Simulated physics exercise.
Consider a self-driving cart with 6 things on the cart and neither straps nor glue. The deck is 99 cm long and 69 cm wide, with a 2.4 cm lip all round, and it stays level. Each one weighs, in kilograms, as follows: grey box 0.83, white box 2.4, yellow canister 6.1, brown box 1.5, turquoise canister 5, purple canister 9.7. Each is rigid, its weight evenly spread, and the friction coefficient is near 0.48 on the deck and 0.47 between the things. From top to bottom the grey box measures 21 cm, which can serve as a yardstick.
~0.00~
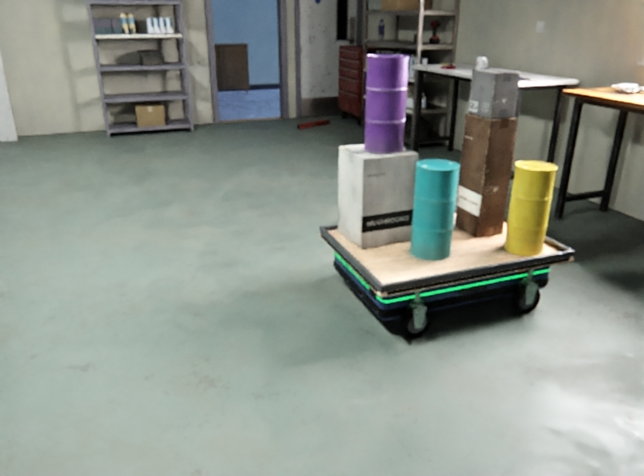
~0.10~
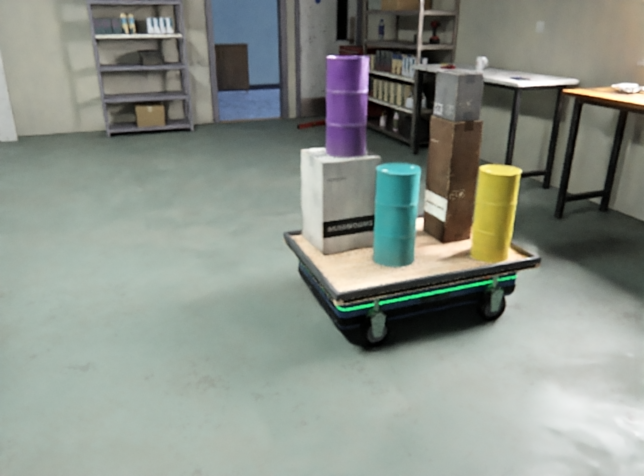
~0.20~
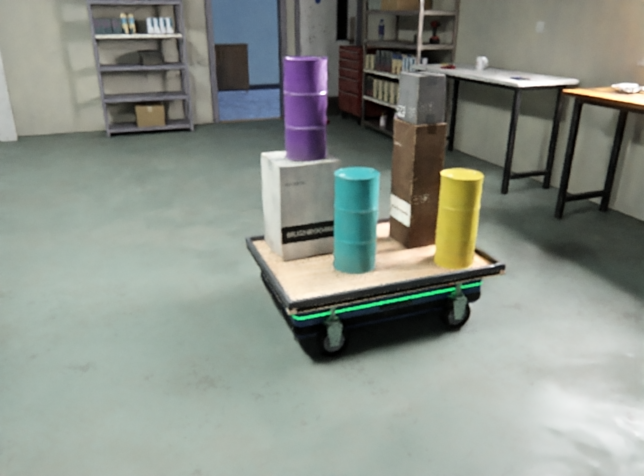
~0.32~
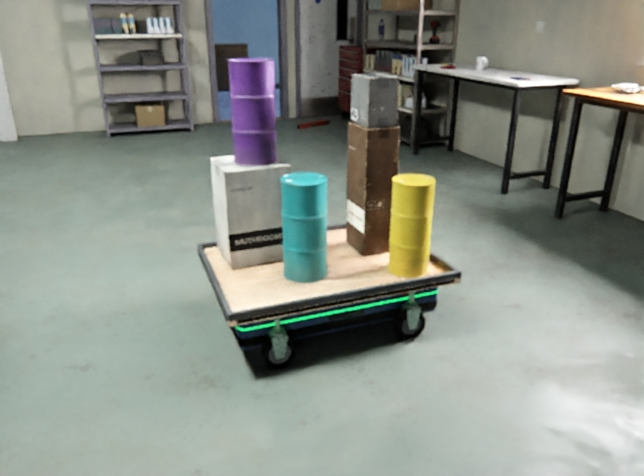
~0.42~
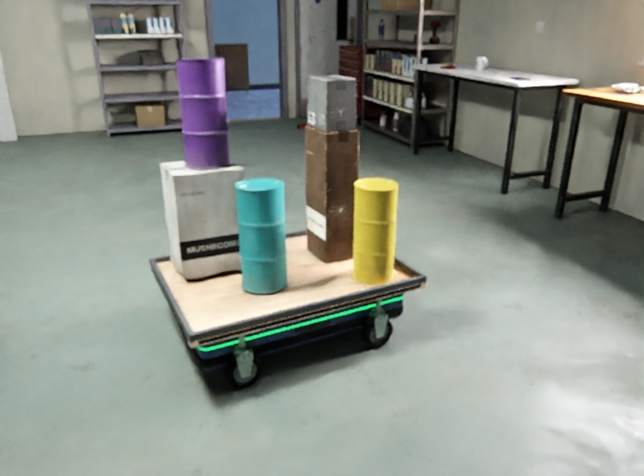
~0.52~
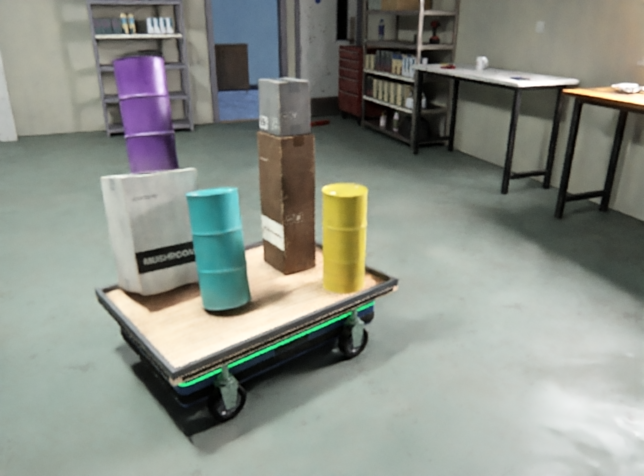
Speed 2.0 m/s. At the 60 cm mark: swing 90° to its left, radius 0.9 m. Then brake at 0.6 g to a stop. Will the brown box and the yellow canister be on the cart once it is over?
The brown box is gone, the yellow canister is still there.
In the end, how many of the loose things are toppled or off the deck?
It comes to 6.
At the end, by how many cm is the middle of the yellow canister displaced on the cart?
It ends about 34 centimetres from where it started.
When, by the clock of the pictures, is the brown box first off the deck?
Around 1.0 s on the clock.
After 1.02 s, cart has run 204 cm, turned 82°; grey box, white box, brown box and purple canister now off the deck; turquoise canister 52° off upright.
After 1.52 s, cart has run 265 cm, turned 90°, stopped; turquoise canister now off the deck; yellow canister 38° off upright.
In the end (3.0 s), off the deck, grey box, white box, brown box, turquoise canister and purple canister; toppled on the cart, yellow canister.
